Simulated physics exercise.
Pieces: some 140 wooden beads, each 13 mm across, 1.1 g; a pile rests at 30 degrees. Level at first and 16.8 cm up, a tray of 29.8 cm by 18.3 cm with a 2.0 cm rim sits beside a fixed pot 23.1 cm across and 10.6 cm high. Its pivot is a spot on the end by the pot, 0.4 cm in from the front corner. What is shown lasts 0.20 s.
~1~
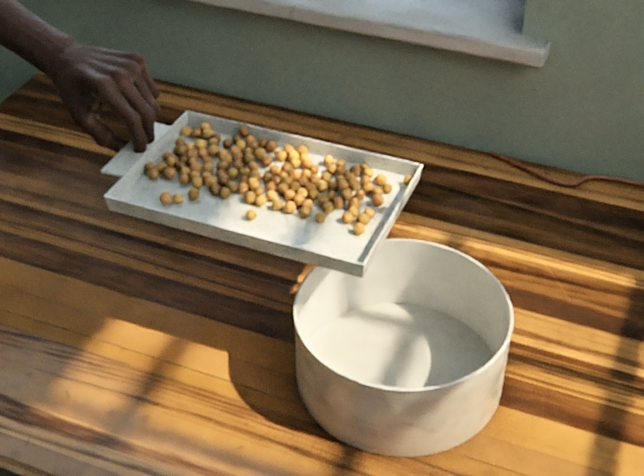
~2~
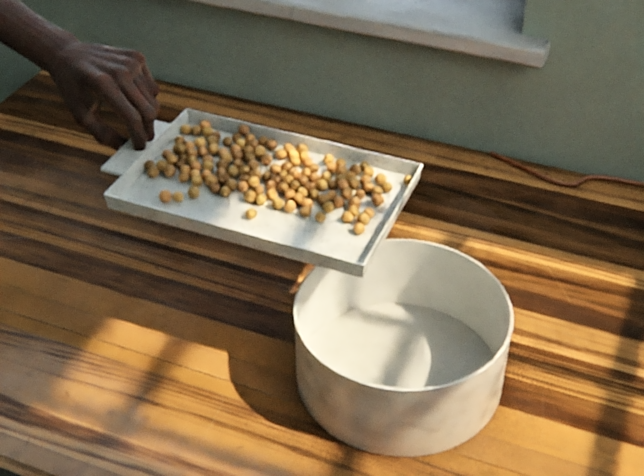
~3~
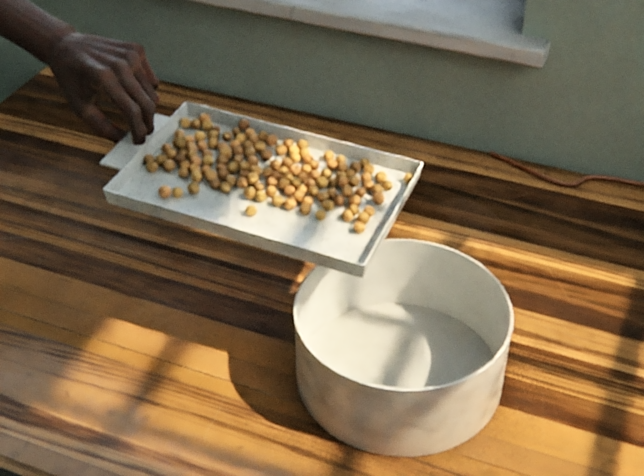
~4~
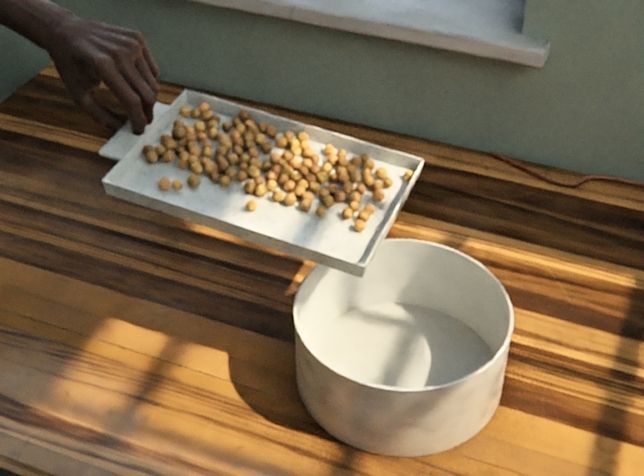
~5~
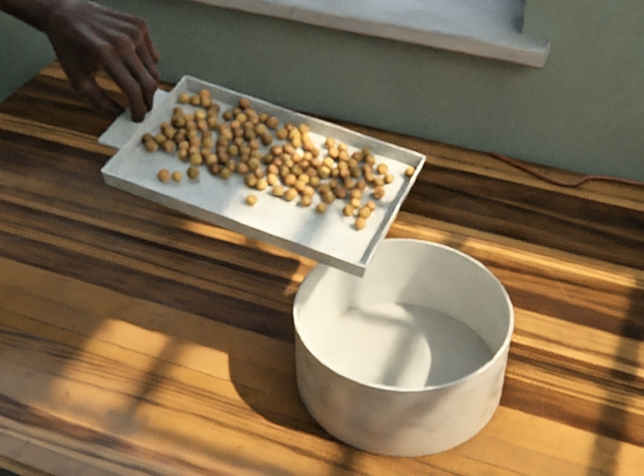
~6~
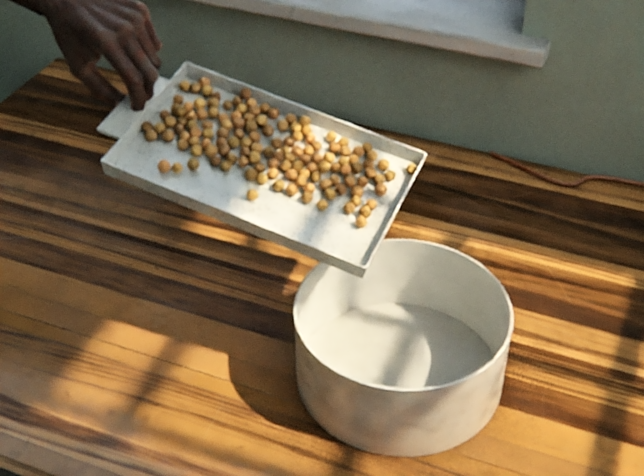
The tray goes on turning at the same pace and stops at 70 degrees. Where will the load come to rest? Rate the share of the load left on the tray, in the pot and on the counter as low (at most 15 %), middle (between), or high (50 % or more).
Tray - high, pot - middle, counter - low.
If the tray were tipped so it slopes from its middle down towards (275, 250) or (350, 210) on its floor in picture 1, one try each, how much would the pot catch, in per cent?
First try: About 5 percent; second try: About 10 percent.
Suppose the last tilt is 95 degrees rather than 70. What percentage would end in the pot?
Then about 100 per cent.
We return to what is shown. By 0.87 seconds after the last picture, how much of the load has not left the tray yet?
It works out to near 80 per cent of the load.
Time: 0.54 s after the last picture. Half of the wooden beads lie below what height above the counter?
I'd say near 24 cm.
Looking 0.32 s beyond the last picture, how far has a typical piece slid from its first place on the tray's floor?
By then it sits near 8 cm from where it began.
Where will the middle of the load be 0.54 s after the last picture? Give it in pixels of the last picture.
Around (360, 198).
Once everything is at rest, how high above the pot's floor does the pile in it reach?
I'd put it at close to 1.5 centimetres.
Then, 0.32 s after the last picture, tilt 40 degrees; the tray holds 100 %, the pot 0 %.
Then, 0.54 s after the last picture, tilt 59 degrees; the tray holds 100 %, the pot 0 %.
Then, 0.87 s after the last picture, tilt 70 degrees; the tray holds 80 %, the pot 20 %.
In the end, tray 70 %, pot 30 %, counter 0 %.
